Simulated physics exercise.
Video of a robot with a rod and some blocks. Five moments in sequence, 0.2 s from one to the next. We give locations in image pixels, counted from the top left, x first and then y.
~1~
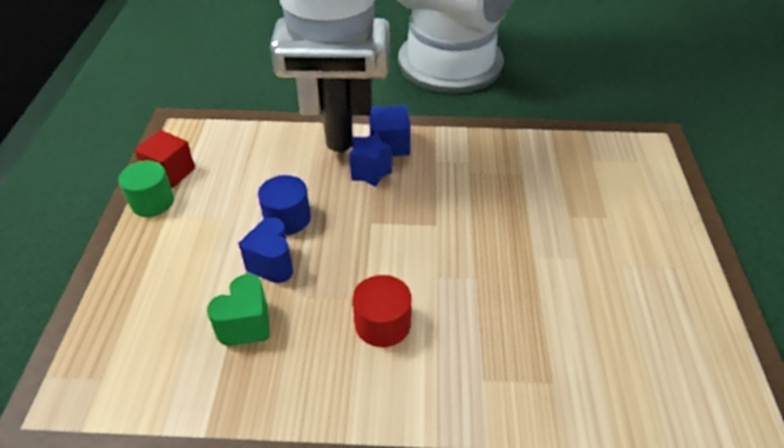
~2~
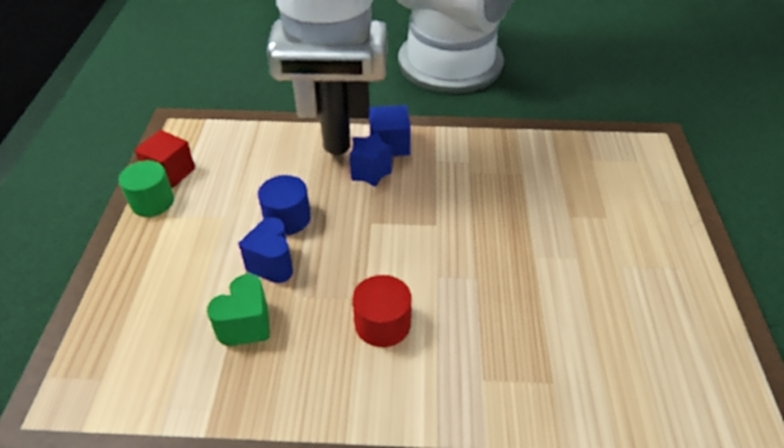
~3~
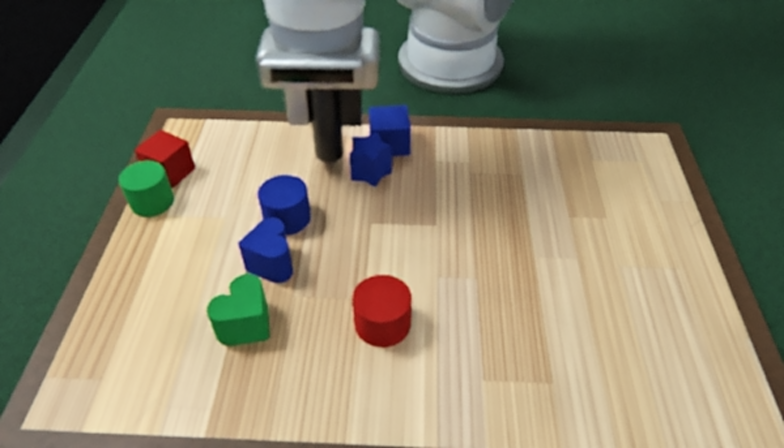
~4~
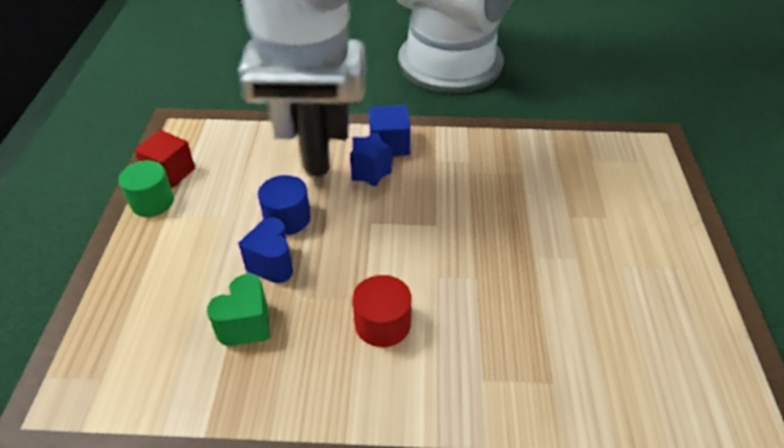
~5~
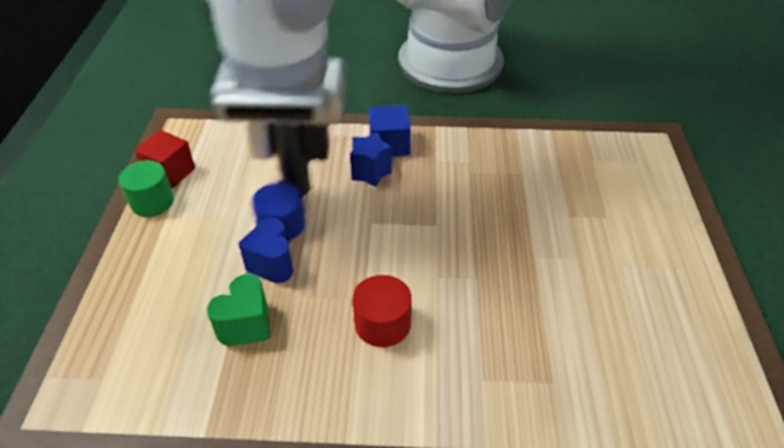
The robot's black rod moves down and left, then nudges the blue disc slightly.
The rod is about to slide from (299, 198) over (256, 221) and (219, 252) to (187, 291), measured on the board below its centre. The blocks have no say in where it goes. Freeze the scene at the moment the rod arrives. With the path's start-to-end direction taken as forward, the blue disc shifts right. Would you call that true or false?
False - the claim does not hold.
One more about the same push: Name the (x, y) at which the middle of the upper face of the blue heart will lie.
The centre of its top face lies at (275, 267).
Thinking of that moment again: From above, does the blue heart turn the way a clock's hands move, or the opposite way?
Watching from overhead, you'd notice the blue heart rotating clockwise.
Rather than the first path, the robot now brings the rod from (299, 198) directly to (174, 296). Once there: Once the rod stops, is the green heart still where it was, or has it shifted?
Moved.
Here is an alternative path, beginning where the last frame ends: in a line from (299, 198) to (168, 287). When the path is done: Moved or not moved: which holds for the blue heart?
Answer: Moved.
The first path, step by step. One third of the way, rod at (254, 212); blue heart at (264, 261); blue disc at (252, 224).
Two thirds of the way, rod at (215, 243); green heart at (237, 302); blue heart at (275, 267), turned 20° clockwise; blue disc at (245, 241).
At the end, rod at (184, 282); green heart at (237, 302); blue heart at (275, 267), turned 20° clockwise; blue disc at (245, 241); blue star still.
